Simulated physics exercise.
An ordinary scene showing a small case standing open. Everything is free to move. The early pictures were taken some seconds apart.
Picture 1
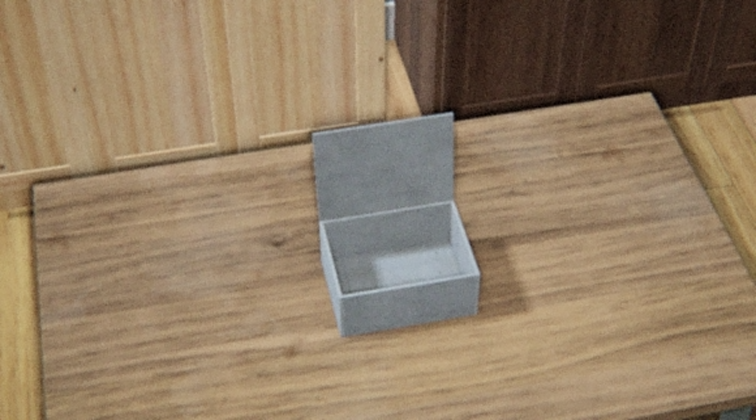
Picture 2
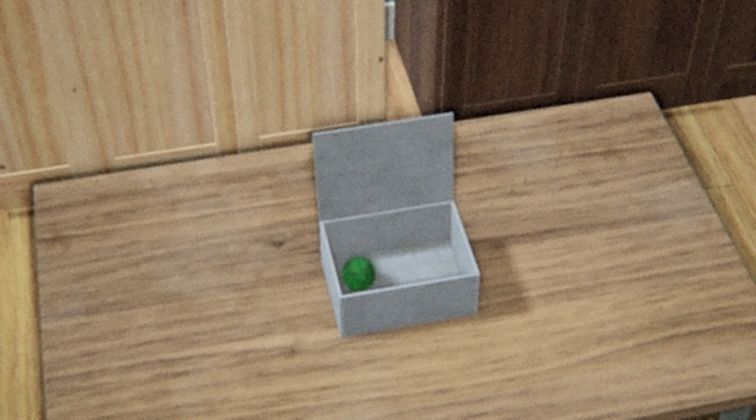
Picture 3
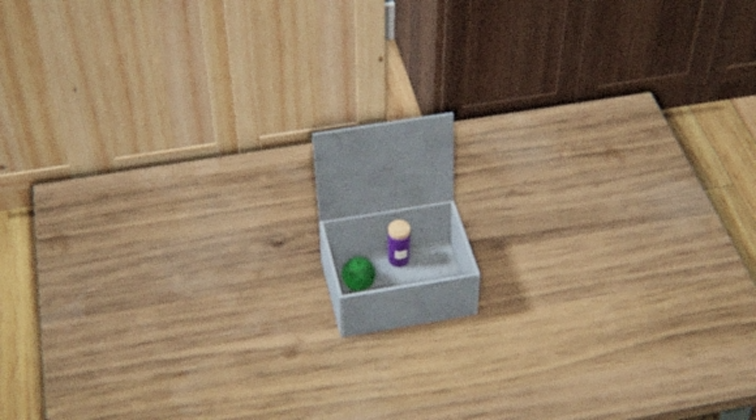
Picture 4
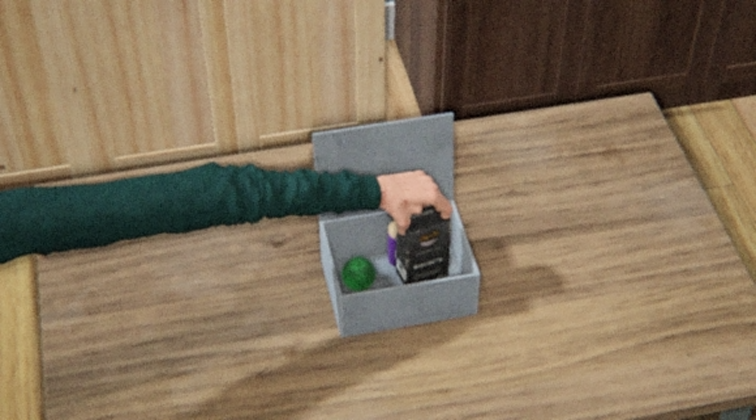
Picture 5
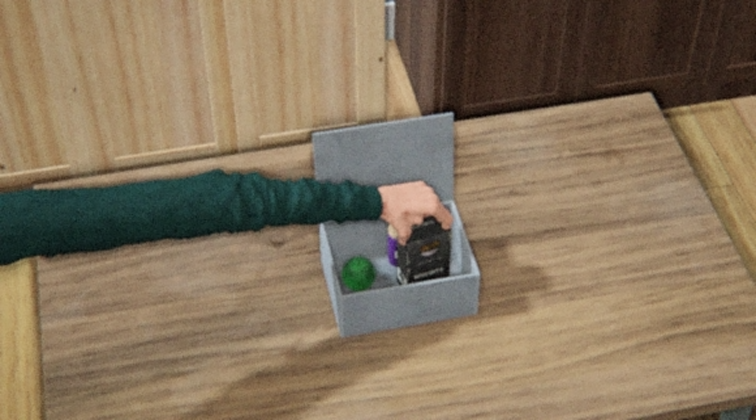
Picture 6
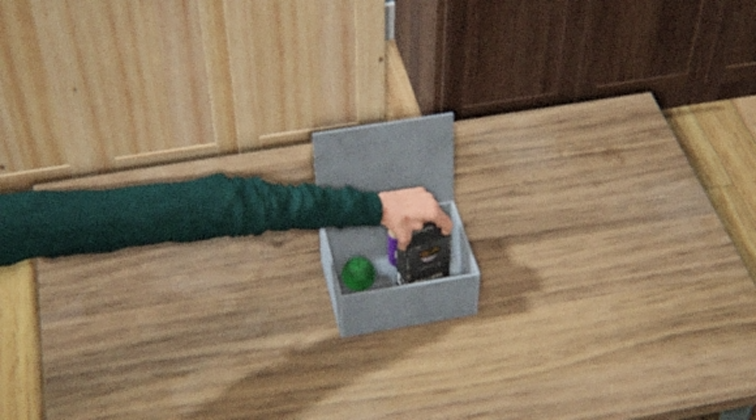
A hand in a green sleeve reached in from the left and lowered a black packet into an open grey box, where a green ball and then a purple shaker had appeared earlier.
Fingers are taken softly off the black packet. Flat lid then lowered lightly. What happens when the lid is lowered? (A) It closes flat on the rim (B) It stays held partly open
The answer is B.
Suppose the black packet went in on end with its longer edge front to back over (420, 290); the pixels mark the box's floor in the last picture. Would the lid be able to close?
With this placement the lid is kept from closing.
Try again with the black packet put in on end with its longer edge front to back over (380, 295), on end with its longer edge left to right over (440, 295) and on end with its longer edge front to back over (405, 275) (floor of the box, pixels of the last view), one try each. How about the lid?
With the first placement the lid ends up closed; with the second, it remains open; with the third, it remains open.
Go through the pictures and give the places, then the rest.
The last thing is not in view yet, in the first picture.
The last thing is not in view yet, in the second picture.
The last thing is not in view yet; purple shaker (399, 244), in the third picture.
On its way; black packet (423, 247), in the fourth picture.
On its way; black packet (424, 257), in the fifth picture.
In place under the hand; black packet (424, 262), in the sixth picture.
Then, 1.50 s after the last picture, lid 66° above the rim.
Then, 2.20 s after the last picture, lid 30° above the rim.
At rest, lid 28° above the rim; all 3 in place. Seen from the same camera at the end, black packet near (424, 263).
